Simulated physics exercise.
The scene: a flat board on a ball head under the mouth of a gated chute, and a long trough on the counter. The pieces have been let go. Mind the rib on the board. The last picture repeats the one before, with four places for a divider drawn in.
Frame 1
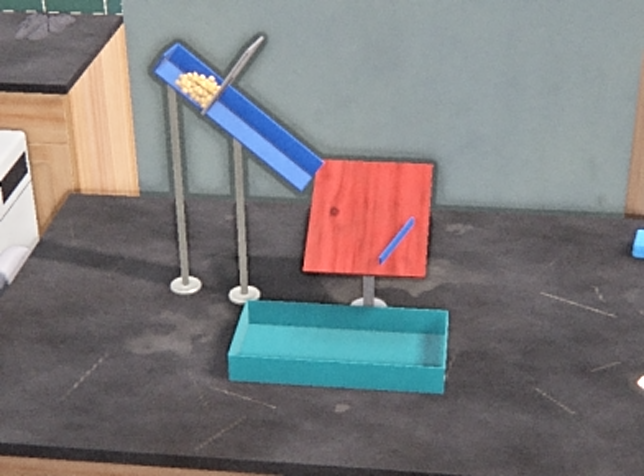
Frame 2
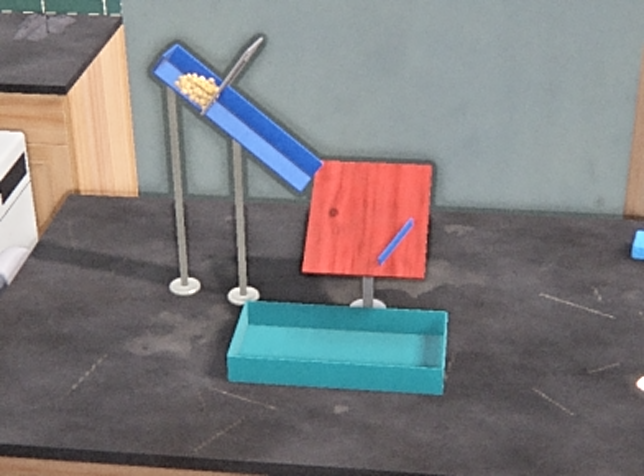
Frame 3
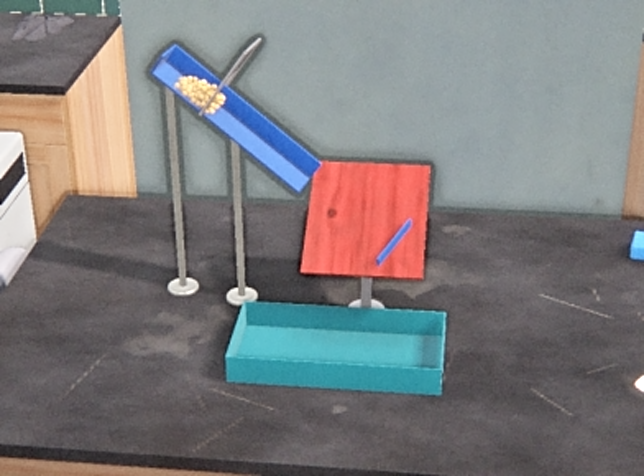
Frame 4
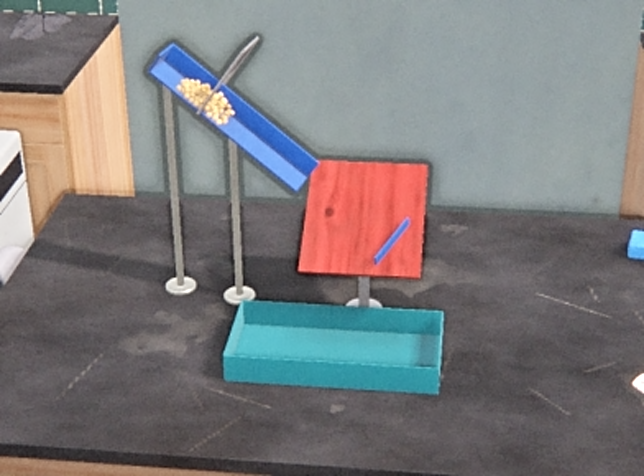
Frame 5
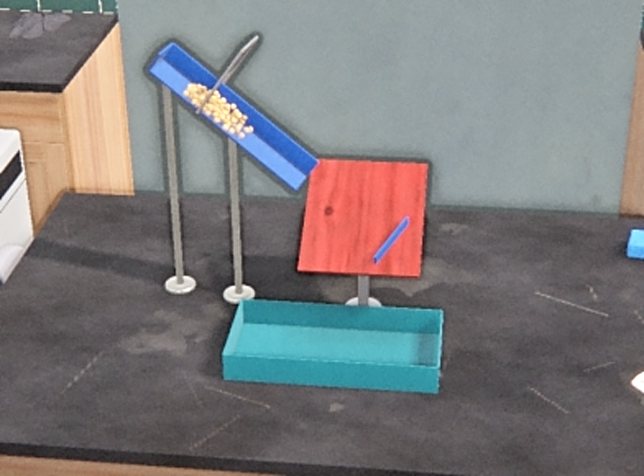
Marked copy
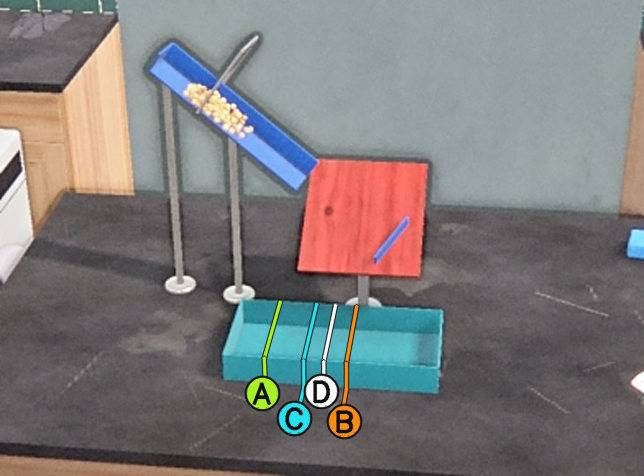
A sloping blue chute on two grey stands holds pale, rounded pieces near its raised end, seen from slightly above across a dark, scratched counter against a grey-green wall. Its lower mouth meets a tilted red board with a thin blue rib, behind an empty teal trough. The pieces slide a short way down the chute past a grey gate, while the view drifts very slightly.
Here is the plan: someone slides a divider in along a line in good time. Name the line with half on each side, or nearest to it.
Take B.
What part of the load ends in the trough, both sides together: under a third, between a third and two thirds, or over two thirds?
About that: Over two thirds.
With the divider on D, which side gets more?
The right side.
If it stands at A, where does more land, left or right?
Right.
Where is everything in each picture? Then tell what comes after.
Load behind the gate at (199, 88), dried chickpeas; lip of the chute at (307, 185), sloping fairly steeply, in the first picture.
Middle of the board at (369, 217), tilted gently; middle of its low edge at (363, 275); of its high edge at (374, 163), in the second picture.
Front corners of the trough at (226, 356) and (441, 370), empty; front of the load at (221, 103), in the third picture.
Middle of the load at (205, 97); its front at (224, 122), about a quarter of the way to the lip; rib from (408, 218) to (375, 258), in the fourth picture.
Middle of the load at (215, 105); its front at (250, 130), about a third of the way to the lip, in the fifth picture.
On the marked copy, line A crosses the front rim at (264, 357); line B crosses the front rim at (346, 362); line C crosses the front rim at (303, 359); line D crosses the front rim at (323, 361).
For line A, of what is caught, none on the left of the divider, all on the right.
For line B, of what is caught, about a third on the left of the divider, about two thirds on the right.
For line C, of what is caught, none on the left of the divider, all on the right.
For line D, of what is caught, a stray few on the left of the divider, nearly all on the right.
